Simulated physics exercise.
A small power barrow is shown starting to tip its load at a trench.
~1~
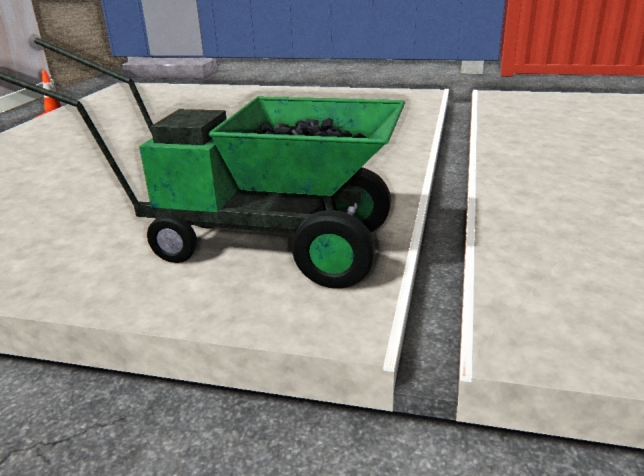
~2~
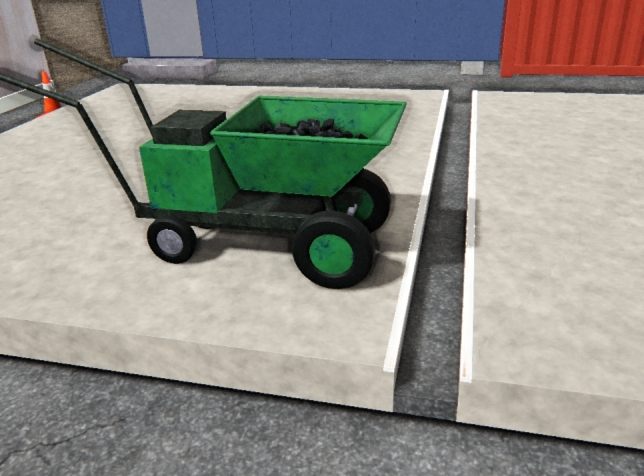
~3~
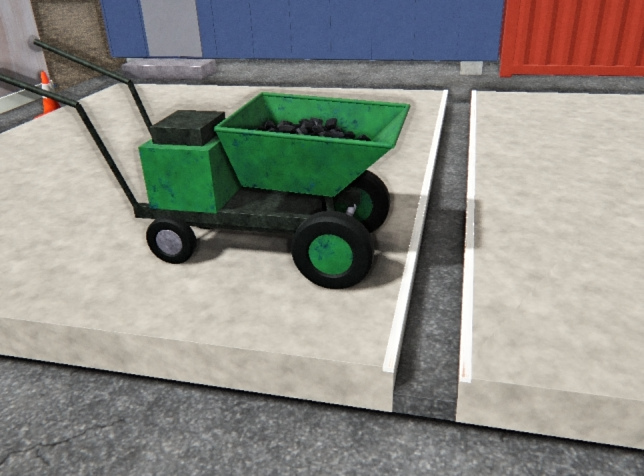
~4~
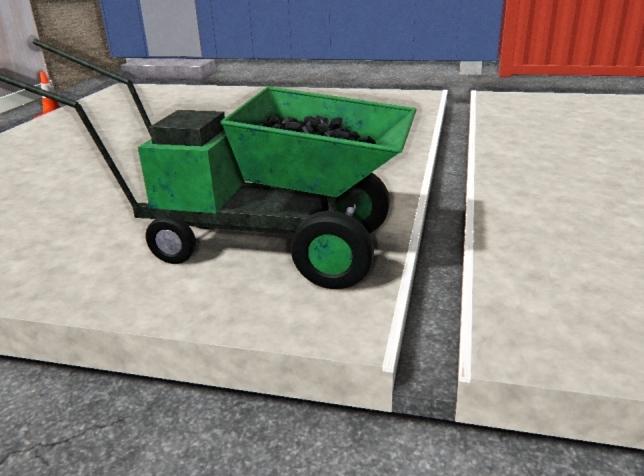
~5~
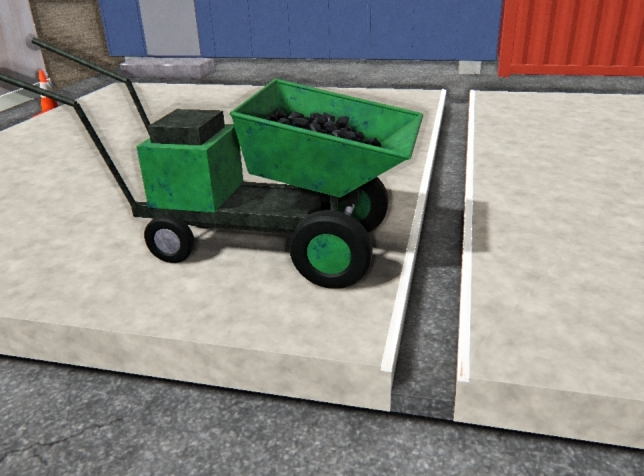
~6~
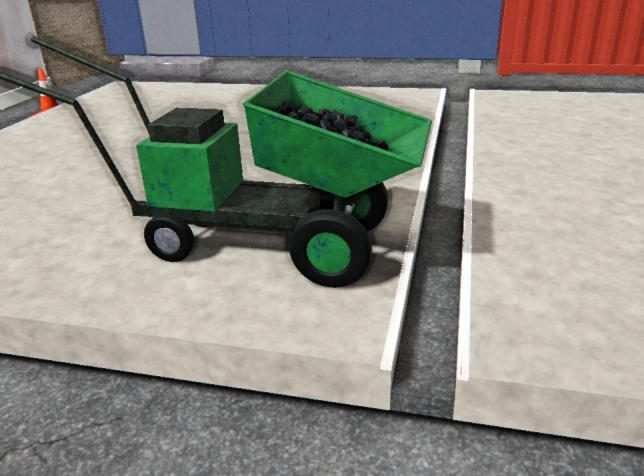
Green skip of a small power barrow tilting gradually forward to the right, carrying dark lumps beside a narrow trench between pale slabs.
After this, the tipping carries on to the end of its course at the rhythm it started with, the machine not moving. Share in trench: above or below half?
Most of the load does not find the trench.
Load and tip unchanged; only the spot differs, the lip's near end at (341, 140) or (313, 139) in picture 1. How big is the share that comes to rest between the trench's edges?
Roughly 80 per cent first, then roughly 90 per cent.
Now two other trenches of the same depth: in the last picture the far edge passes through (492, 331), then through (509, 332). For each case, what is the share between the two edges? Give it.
I'd say some 60 in a hundred, followed by 80 in a hundred.
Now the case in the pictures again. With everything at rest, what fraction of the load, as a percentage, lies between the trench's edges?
My estimate is some 5 %.
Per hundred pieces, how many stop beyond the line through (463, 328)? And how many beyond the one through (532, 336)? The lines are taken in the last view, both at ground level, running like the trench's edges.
80 % and 30 %, in that order.
Soon, skip tipped steeply; all in the skip.
A while on, skip tipped steeply; most in the skip; about a quarter beyond it; a stray few falling.
Towards the end, skip tipped right over; a small part in the skip; a stray few in or heaped over the trench; most beyond it.
Finally, skip tipped right over; a small part in the skip; a small part in or heaped over the trench; most beyond it.
